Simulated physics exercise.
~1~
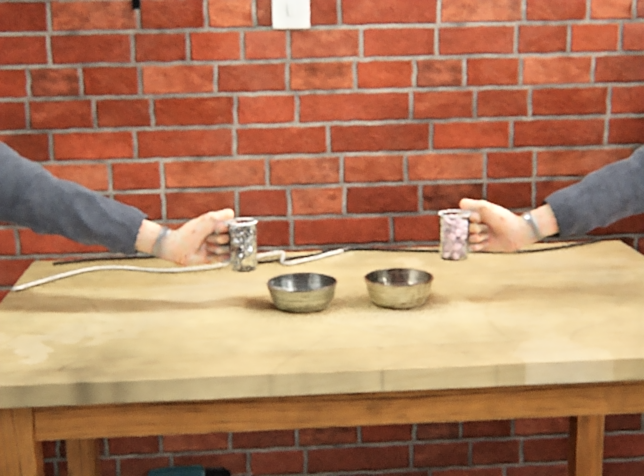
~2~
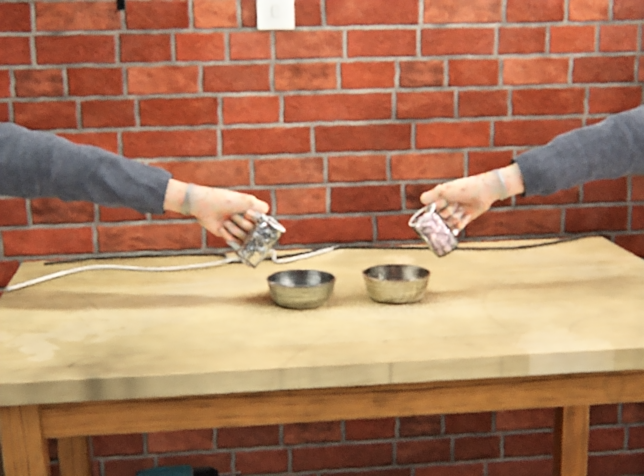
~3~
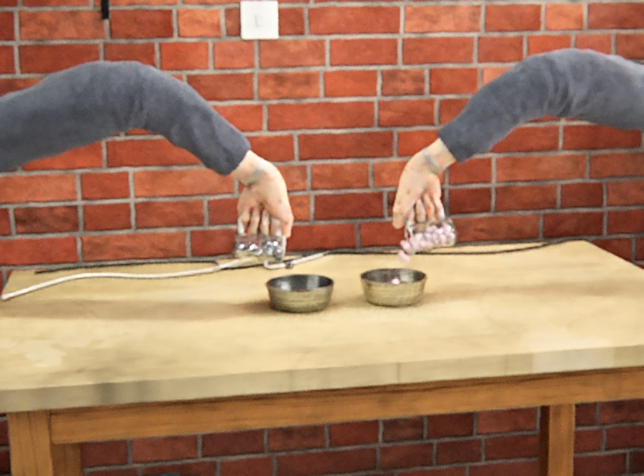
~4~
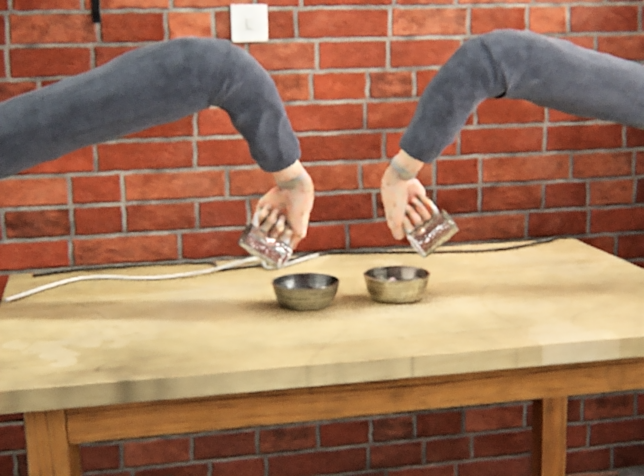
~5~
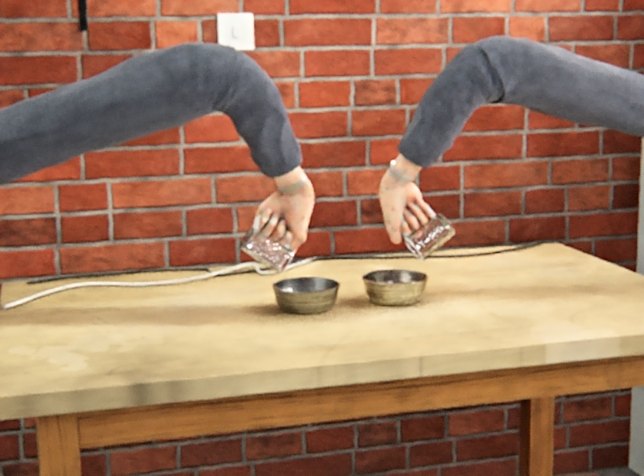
Two hands tip small cups over, emptying their contents into two bowls on a table.
